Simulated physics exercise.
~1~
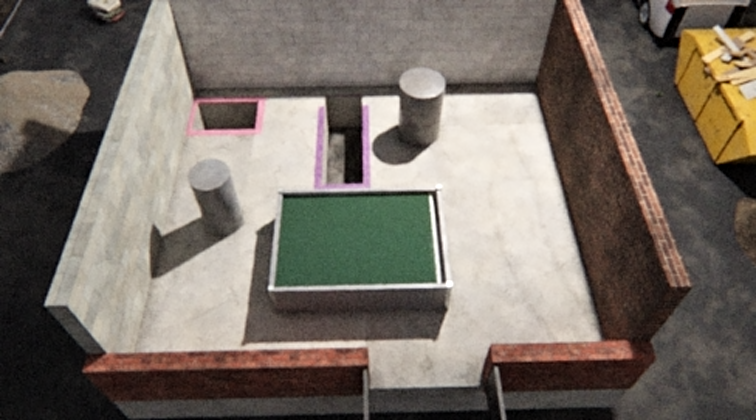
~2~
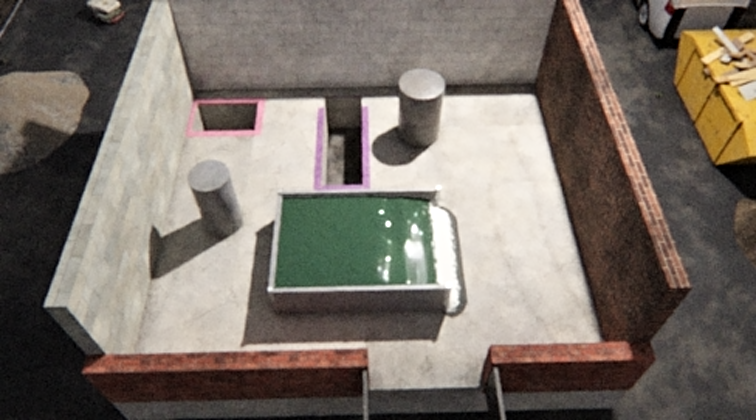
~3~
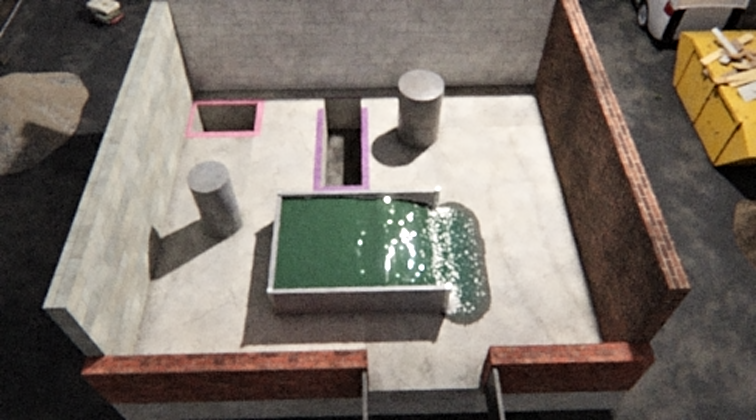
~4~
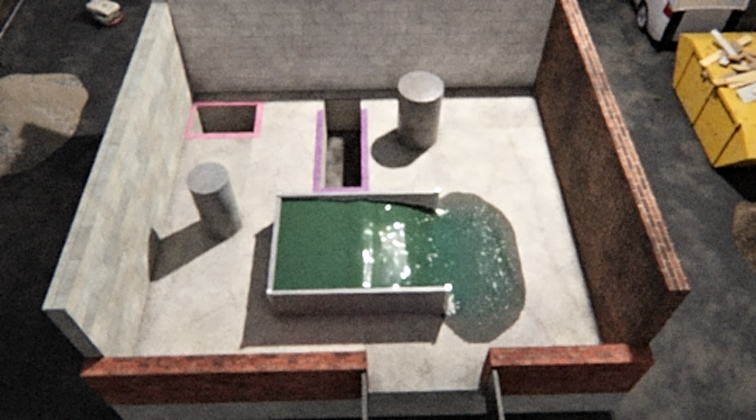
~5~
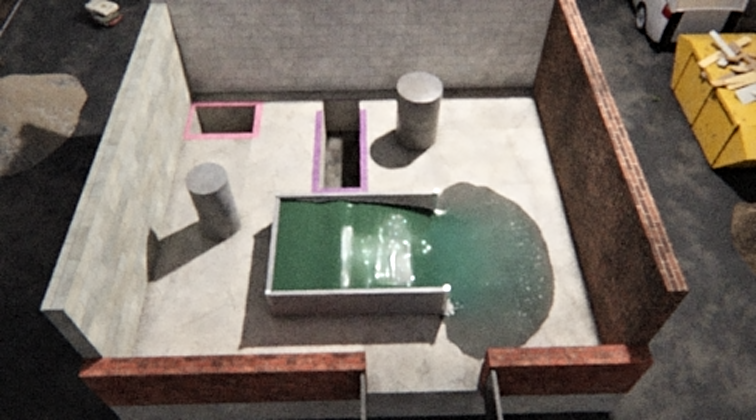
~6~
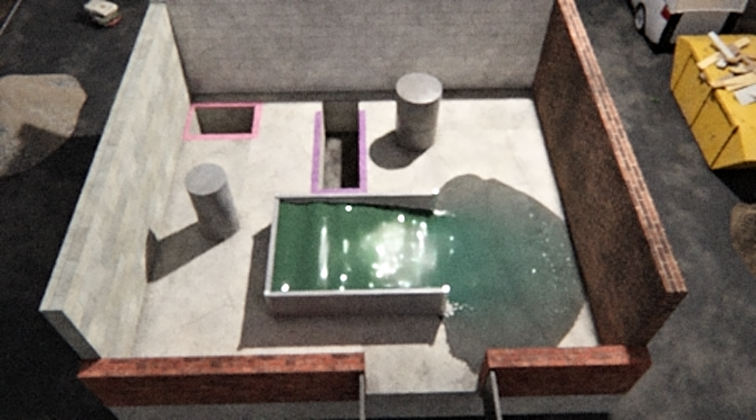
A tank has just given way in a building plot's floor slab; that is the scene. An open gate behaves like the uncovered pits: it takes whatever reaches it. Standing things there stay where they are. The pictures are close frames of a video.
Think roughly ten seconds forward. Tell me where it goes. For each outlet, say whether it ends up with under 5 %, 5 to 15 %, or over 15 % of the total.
The gate will take at least five but at most fifteen per cent; the pink pit will take below five per cent; the purple pit will take beyond fifteen per cent.
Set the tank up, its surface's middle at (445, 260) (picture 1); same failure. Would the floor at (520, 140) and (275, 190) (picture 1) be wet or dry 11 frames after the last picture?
The first spot ends up waterlogged, while the second ends up bone-dry.
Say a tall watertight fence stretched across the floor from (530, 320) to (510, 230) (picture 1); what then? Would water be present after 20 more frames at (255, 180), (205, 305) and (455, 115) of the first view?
Taking the three spots in the order asked, they are bone-dry, bone-dry and waterlogged.
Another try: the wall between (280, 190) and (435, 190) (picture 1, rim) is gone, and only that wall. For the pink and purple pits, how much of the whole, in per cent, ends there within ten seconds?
Shares: Pink at 12 percent, purple at 55 percent.
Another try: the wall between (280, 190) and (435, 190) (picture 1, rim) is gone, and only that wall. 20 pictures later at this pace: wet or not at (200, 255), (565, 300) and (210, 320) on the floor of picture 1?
Note, points one to three: Unreached / unreached / unreached.
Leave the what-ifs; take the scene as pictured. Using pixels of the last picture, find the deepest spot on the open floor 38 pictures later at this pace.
Look near (141, 368).
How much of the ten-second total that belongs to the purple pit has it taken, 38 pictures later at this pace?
Close to 35 %.
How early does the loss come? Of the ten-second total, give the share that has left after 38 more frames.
Note - share reached: 35 %.
A moment on, water covers 25 % of the floor; the gate 0 %, the pink pit 0 %, the purple pit 0 %.
Next, water covers 25 % of the floor; the gate 0 %, the pink pit 0 %, the purple pit 0 %.
Then, water covers 45 % of the floor; the gate 1 %, the pink pit 0 %, the purple pit 0 %.
Later, water covers 65 % of the floor; the gate 5 %, the pink pit 0 %, the purple pit 7 %.
In the end, water covers 85 % of the floor; the gate 9 %, the pink pit 3 %, the purple pit 20 %.
